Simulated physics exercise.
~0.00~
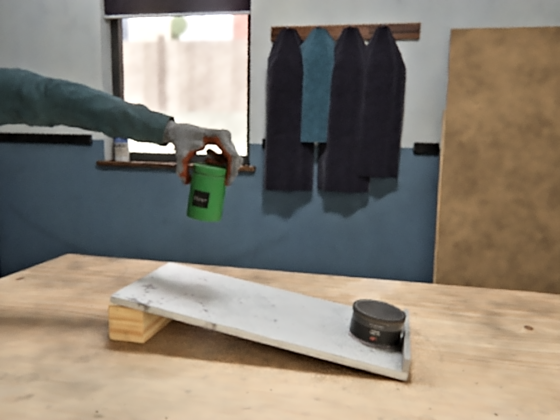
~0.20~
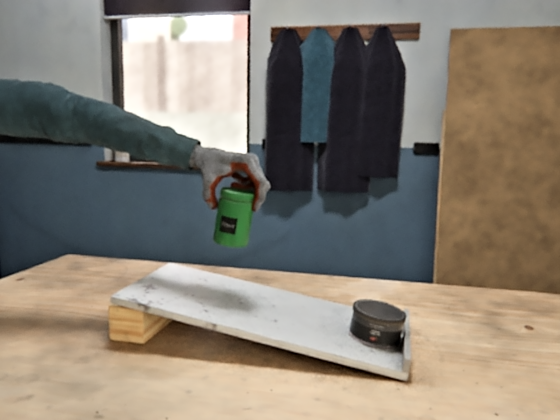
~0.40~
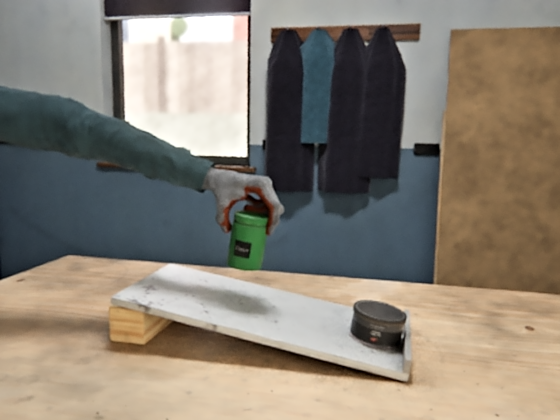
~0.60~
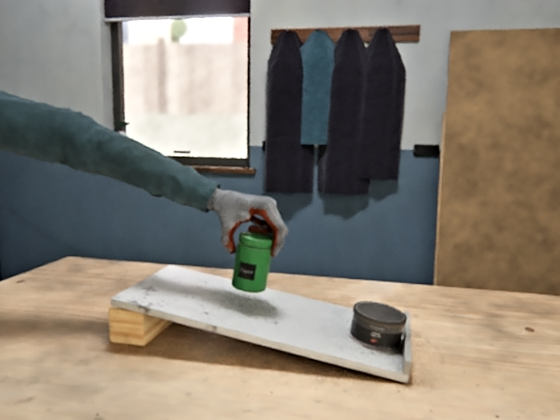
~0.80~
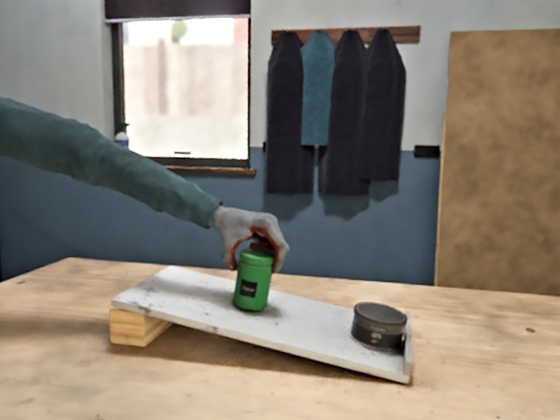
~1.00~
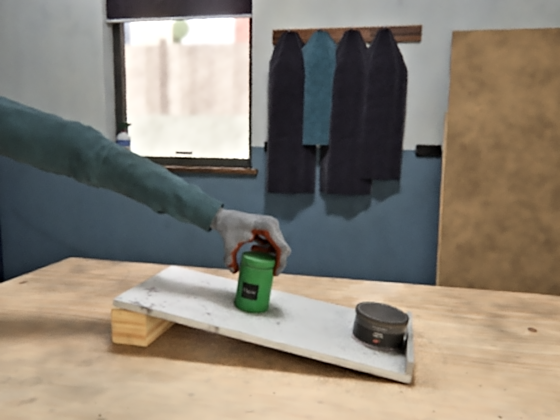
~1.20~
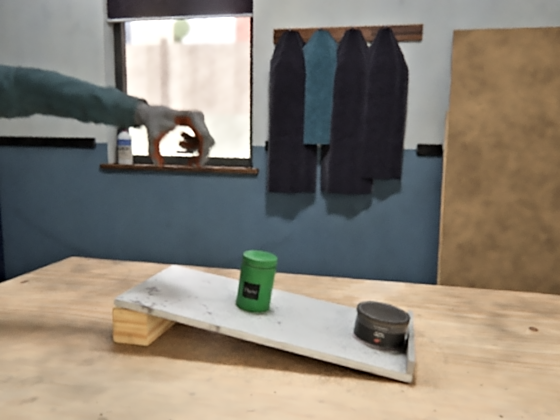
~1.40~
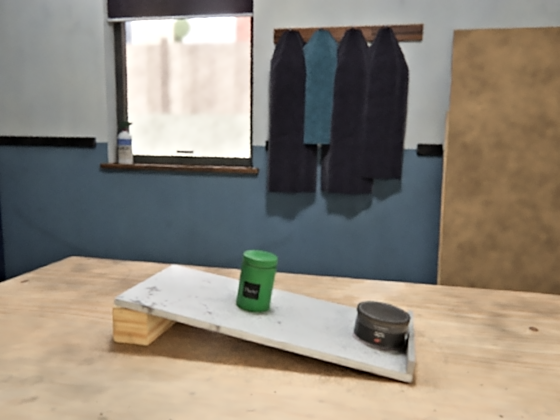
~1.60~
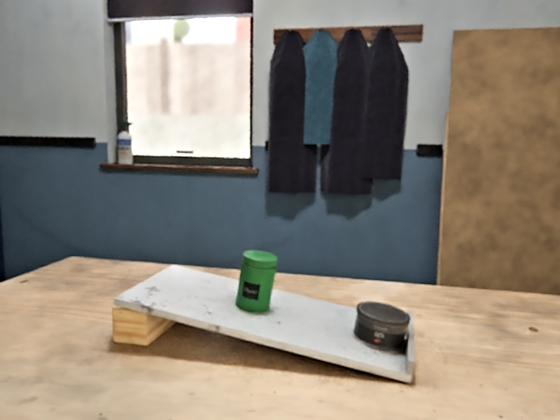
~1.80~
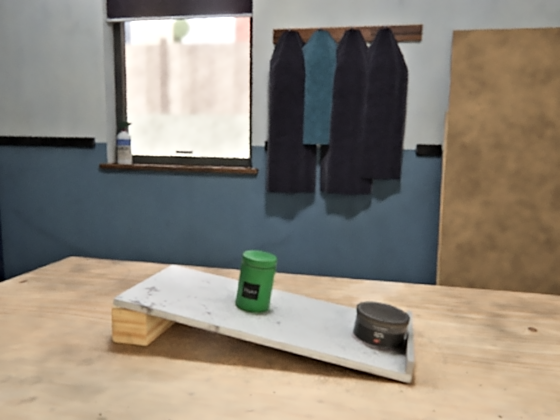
A pale, marble-like board lies propped on a wooden block at its left end, sloping down to the right across a light wooden table, seen from the side by a slightly swaying camera. A round black tub sits near its low end, while a window and dark and teal garments hang on the wall behind. A hand in a teal sleeve reaches from the left, carrying a green jar rightward and down onto the middle of the slope. The fingers let go and the arm withdraws left. The jar stays put, leaning slightly, and the tub remains still too.
